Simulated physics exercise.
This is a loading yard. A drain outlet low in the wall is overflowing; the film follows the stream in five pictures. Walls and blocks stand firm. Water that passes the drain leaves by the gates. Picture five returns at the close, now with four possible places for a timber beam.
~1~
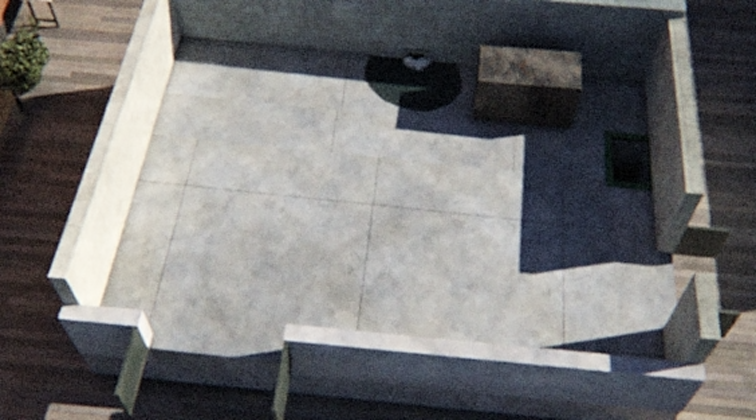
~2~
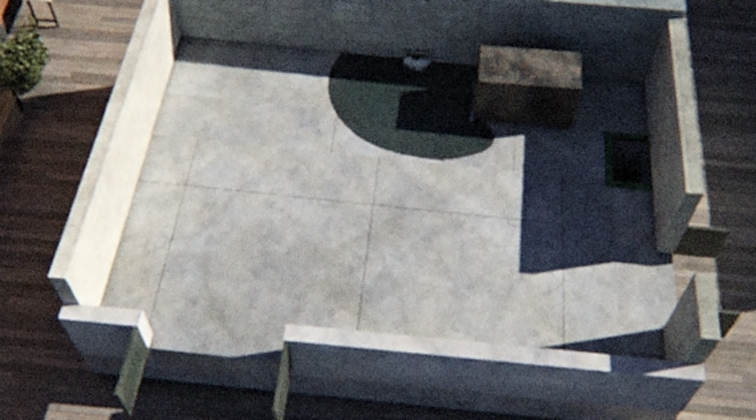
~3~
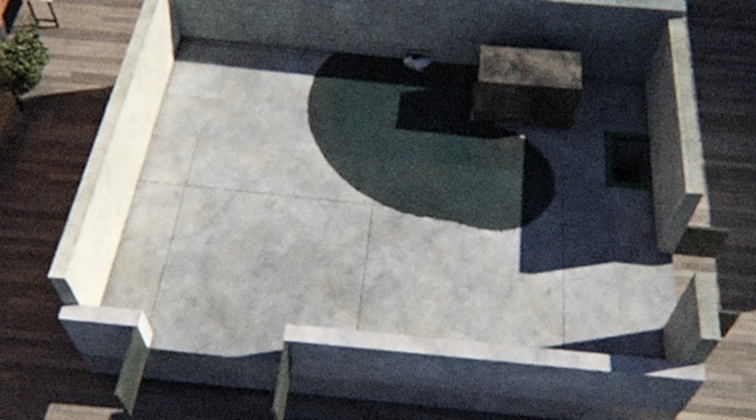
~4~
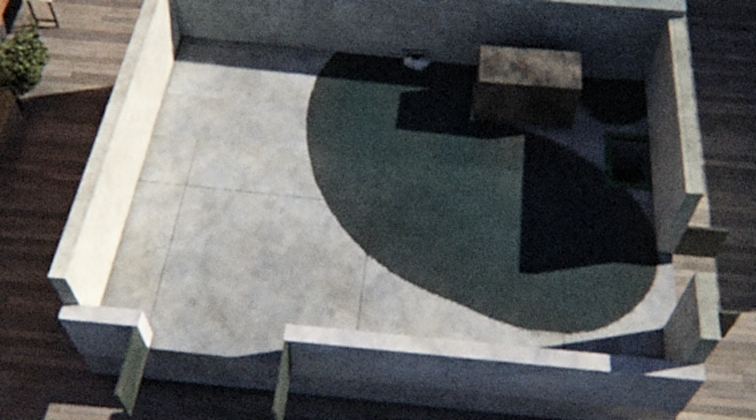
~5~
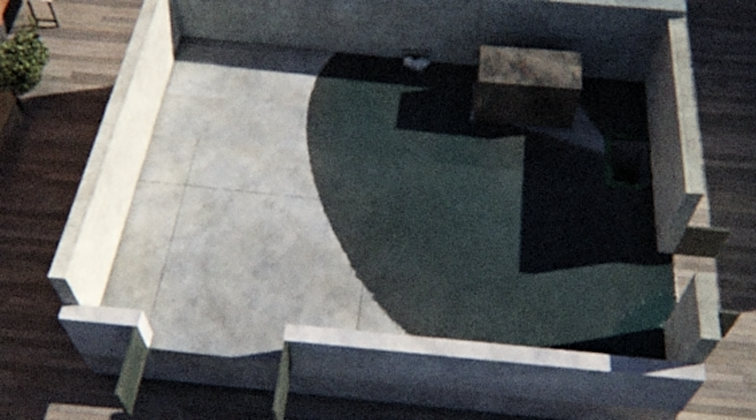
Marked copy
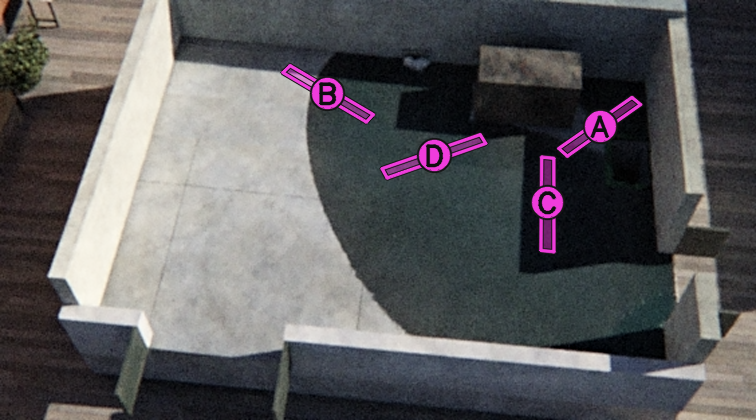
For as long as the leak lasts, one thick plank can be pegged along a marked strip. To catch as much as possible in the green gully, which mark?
Take D.
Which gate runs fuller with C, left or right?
More leaves on the right.
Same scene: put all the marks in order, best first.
The order is D, C, B, A.
On the marked copy, A from (563, 152) to (636, 100); B from (286, 69) to (369, 118); C from (547, 251) to (547, 157); D from (384, 173) to (482, 139).
If A is chosen, about 11 % of the stream runs into the green gully, about 89 % out by the gates.
If B is chosen, about 14 % of the stream runs into the green gully, about 86 % out by the gates.
If C is chosen, about 20 % of the stream runs into the green gully, about 80 % out by the gates.
If D is chosen, about 38 % of the stream runs into the green gully, about 62 % out by the gates.
